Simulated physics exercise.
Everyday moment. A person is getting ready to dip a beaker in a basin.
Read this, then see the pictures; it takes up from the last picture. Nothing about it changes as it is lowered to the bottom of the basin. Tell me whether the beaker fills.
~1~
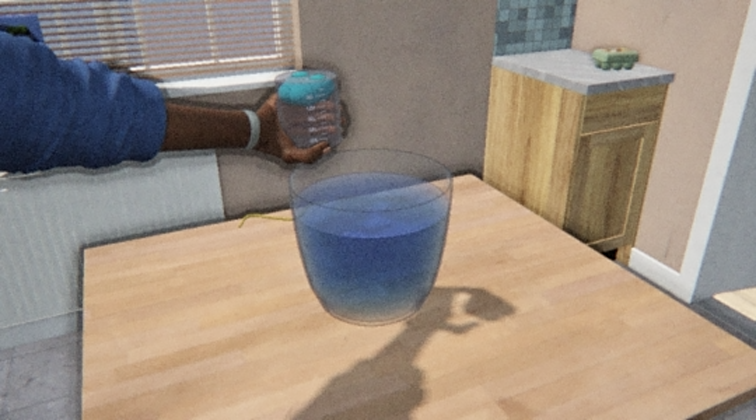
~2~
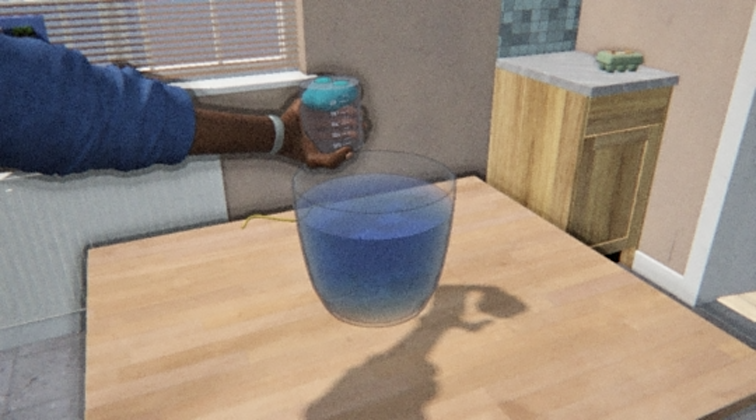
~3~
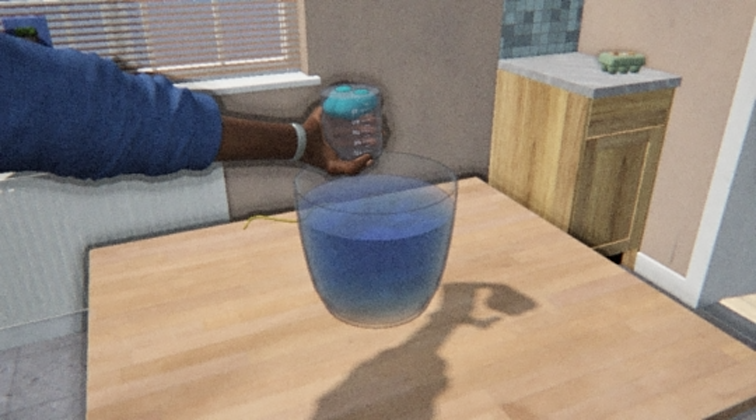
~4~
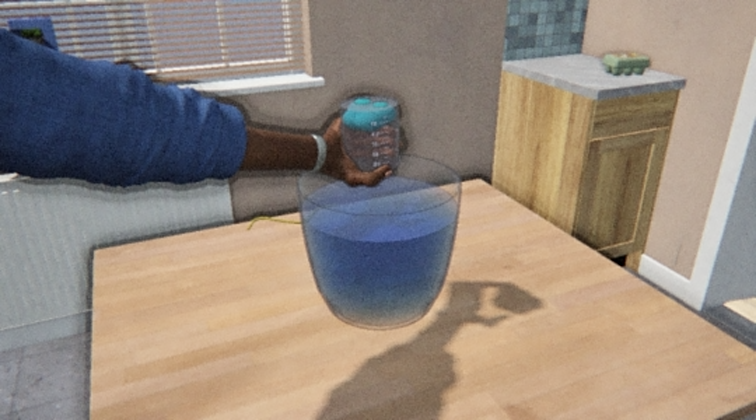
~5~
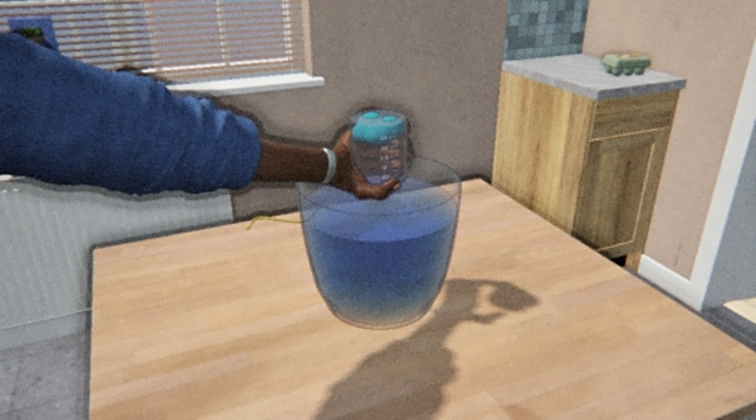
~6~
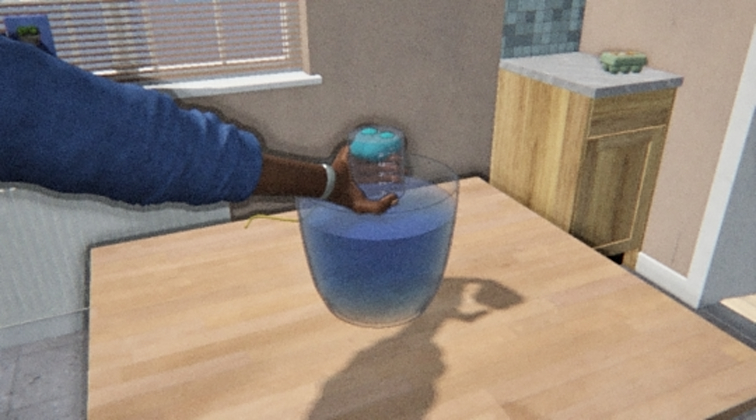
The beaker does not fill.
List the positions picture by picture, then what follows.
The first picture shows beaker (309, 111) mouth down; above the basin.
The second picture shows beaker (332, 116) mouth down; paper towel (330, 93); coming down.
The third picture shows beaker (352, 124) mouth down; lower.
The fourth picture shows beaker (370, 136) mouth down; paper towel (370, 114); lower still.
The fifth picture shows beaker (379, 149) mouth down; close to the surface.
The sixth picture shows beaker (377, 164) mouth down; paper towel (376, 144); just over the surface.
Soon after, the beaker enters the dyed water.
Later, air is trapped inside and holds the level down.
In the end, the beaker is under, still full of air, and the paper towel is dry.
